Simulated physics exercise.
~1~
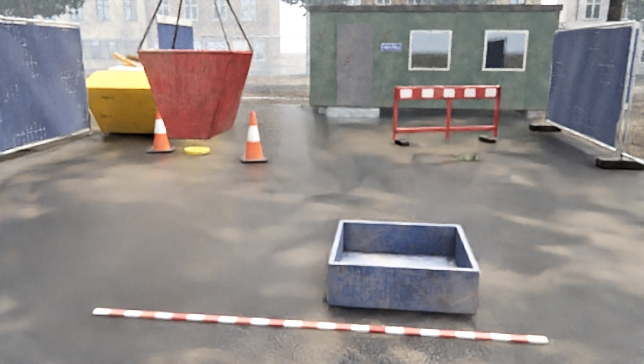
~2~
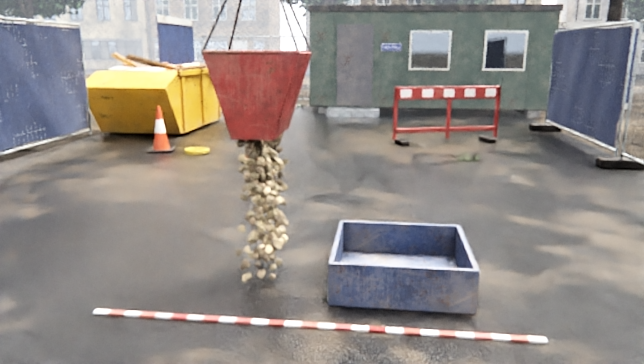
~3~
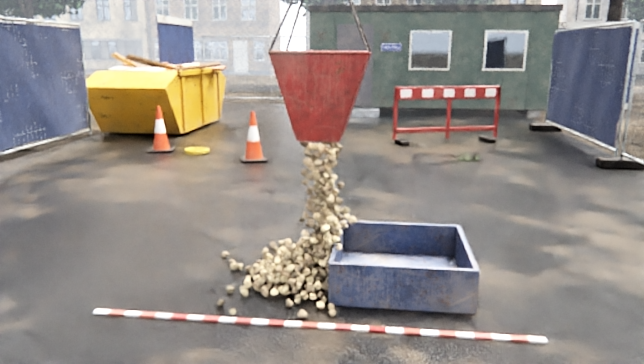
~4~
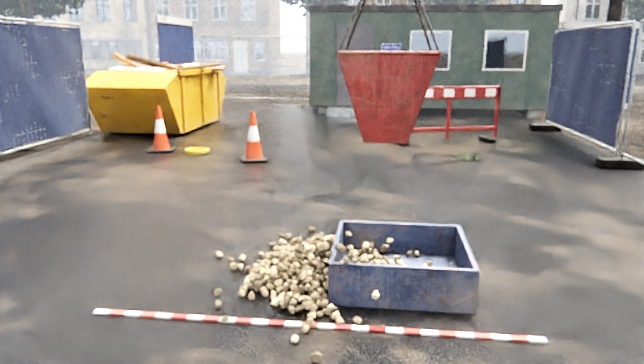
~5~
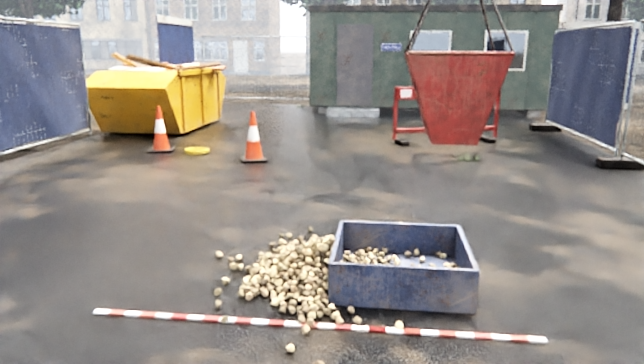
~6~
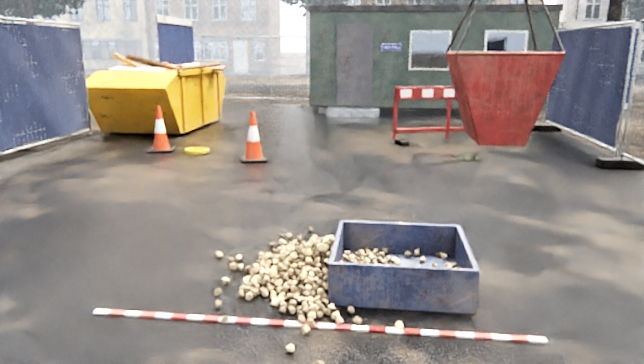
A red hopper hanging from cables moved right across a paved yard, pouring pale stones as it went. Most piled up left of the low blue bin, some landed inside and a few rolled in front, while the emptied hopper carried on rightwards.
